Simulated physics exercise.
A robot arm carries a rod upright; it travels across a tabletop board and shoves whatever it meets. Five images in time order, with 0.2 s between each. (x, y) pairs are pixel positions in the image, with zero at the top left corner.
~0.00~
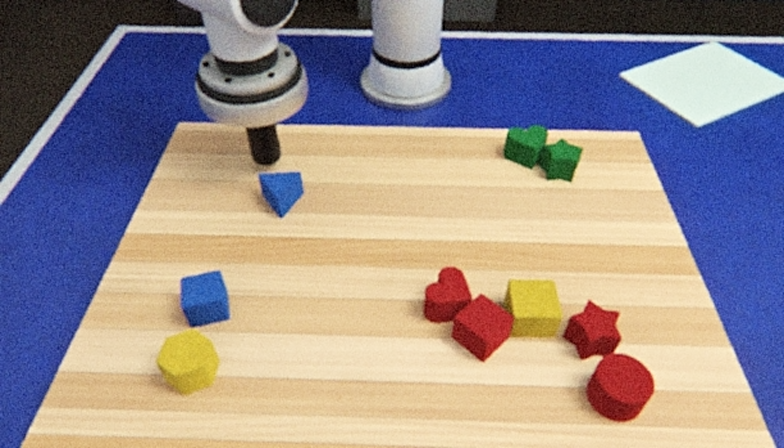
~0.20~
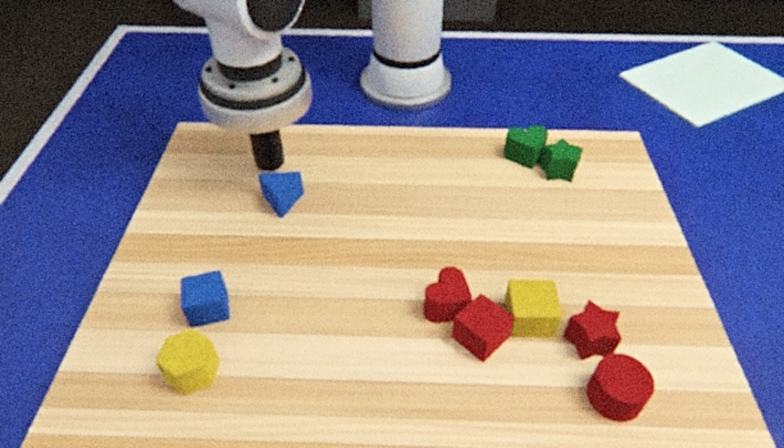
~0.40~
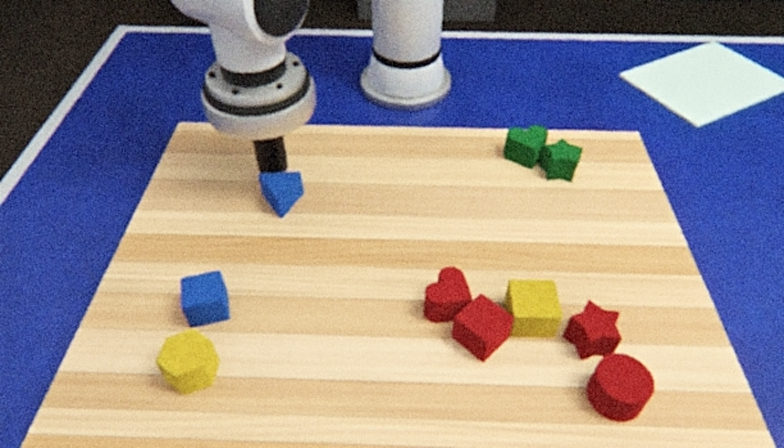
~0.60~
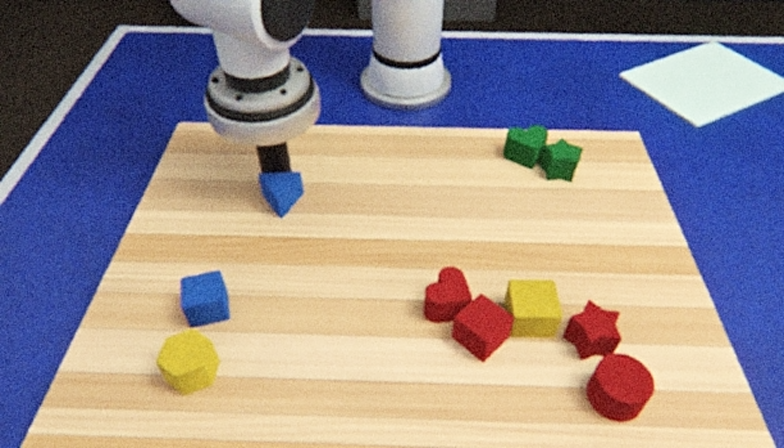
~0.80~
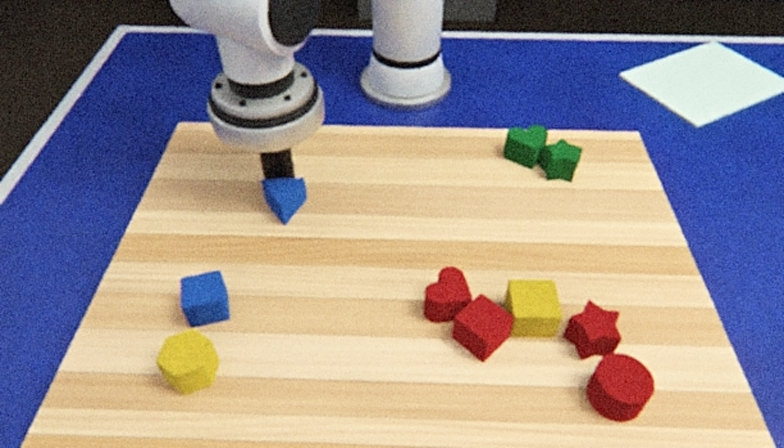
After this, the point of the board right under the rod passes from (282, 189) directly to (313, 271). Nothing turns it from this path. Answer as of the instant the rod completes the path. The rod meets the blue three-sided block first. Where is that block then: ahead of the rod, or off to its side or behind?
Kept ahead.
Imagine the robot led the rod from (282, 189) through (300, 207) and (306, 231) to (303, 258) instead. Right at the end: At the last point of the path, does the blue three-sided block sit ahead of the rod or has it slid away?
I predict the rod still has it in front.
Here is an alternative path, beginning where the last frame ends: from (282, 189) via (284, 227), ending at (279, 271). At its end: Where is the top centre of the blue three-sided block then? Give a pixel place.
Its top middle is near (304, 259).
The first path, step by step. One third of the way, rod at (290, 204); blue three-sided block at (294, 213).
Two thirds of the way, rod at (300, 231); blue three-sided block at (306, 241), turned 15° anticlockwise.
At the end, rod at (311, 261); blue three-sided block at (319, 273), turned 15° anticlockwise.
